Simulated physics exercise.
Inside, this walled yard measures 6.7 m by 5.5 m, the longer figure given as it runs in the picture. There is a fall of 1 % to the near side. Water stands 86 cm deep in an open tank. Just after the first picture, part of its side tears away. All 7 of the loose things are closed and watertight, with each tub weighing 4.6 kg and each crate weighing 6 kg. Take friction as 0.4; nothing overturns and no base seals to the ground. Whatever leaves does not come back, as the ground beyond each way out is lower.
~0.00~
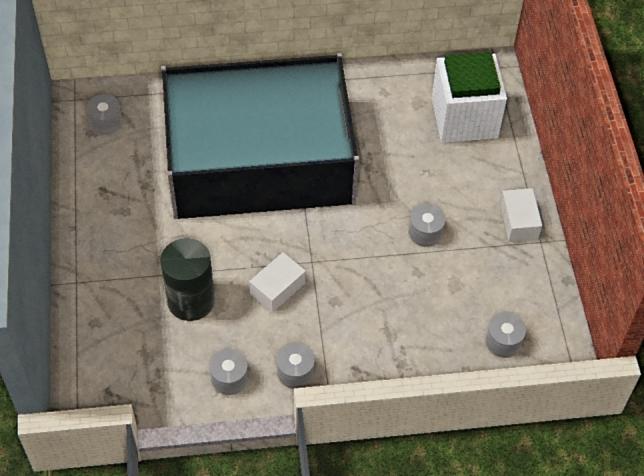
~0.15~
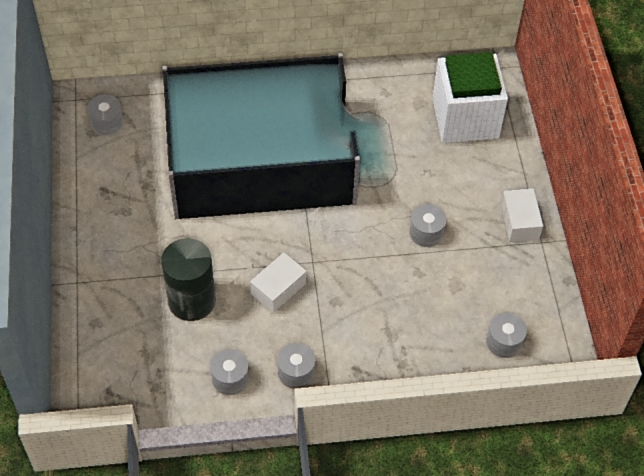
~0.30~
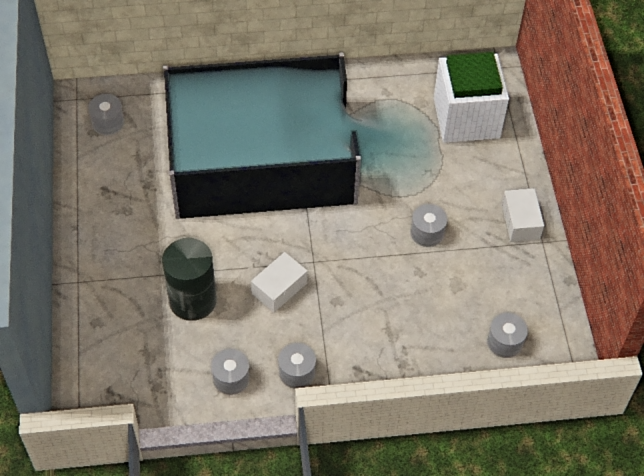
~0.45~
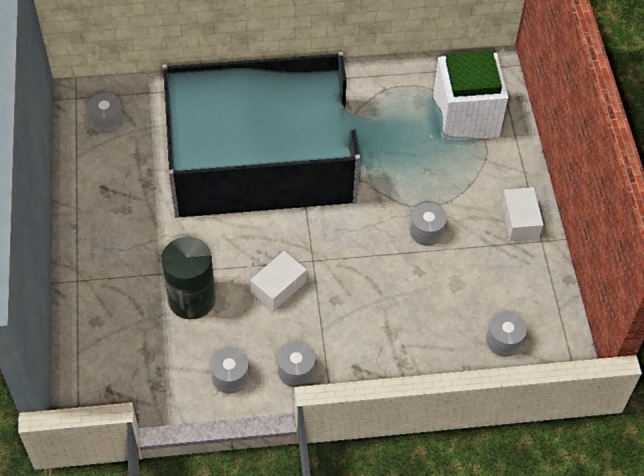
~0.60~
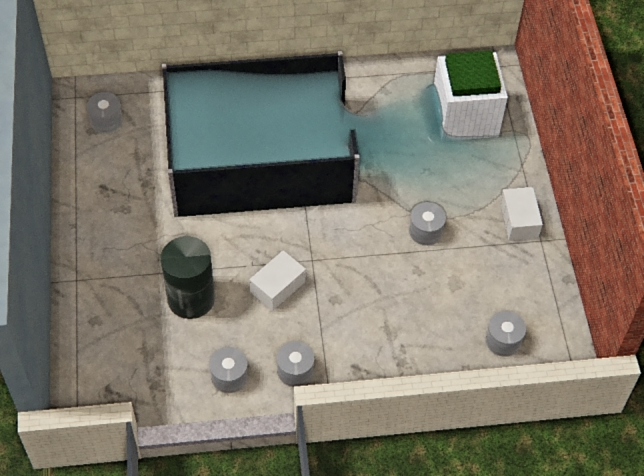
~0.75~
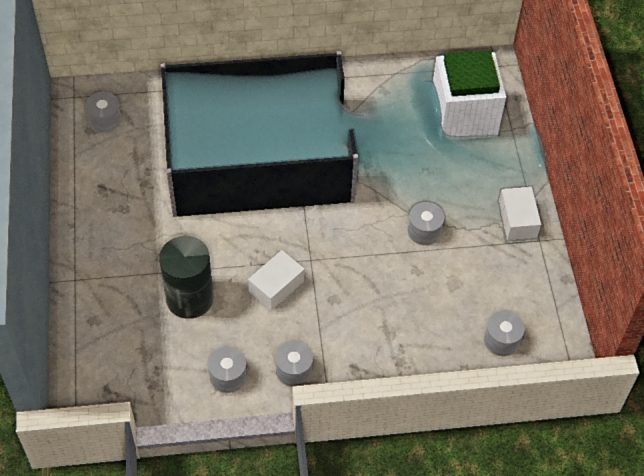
A dark-walled tank of teal water stands against the back wall of a paved, walled yard, seen from high above, with grass outside and a red brick wall at right. Around it sit a white planter topped with green, a dark green barrel, pale boxes and grey round tubs. Water pours from a gap in its right side and fans across the paving around the planter toward the brick wall, while the objects stay put.
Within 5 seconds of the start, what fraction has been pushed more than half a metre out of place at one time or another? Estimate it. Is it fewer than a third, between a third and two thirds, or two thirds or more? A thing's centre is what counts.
The share ends up at two thirds or past it.
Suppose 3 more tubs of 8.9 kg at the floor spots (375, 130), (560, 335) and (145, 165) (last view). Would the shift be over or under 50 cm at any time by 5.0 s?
So it's gets above, then gets above, then stays below.
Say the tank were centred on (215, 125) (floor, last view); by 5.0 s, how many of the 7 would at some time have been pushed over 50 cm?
5.
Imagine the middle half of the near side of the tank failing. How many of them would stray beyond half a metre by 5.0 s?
The answer would then be 5.
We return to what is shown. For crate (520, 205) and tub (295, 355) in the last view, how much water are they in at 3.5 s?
Depth approx. 6 cm / 4 cm.
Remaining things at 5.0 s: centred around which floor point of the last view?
It works out to somewhere near (210, 272) on the floor.
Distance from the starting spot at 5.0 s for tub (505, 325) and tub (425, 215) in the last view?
300 cm and 50 cm.
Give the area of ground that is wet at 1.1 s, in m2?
Near 10.5 m2 in all.
After 1.1 s 0 of 7 are over 50 cm from their spots; 0 afloat.
After 2.2 s 1 of 7 are over 50 cm from their spots; 1 afloat.
After 3.5 s 2 of 7 are over 50 cm from their spots; 1 afloat.
After 5.0 s 6 of 7 are over 50 cm from their spots, and 6 have been at some point; 1 afloat.
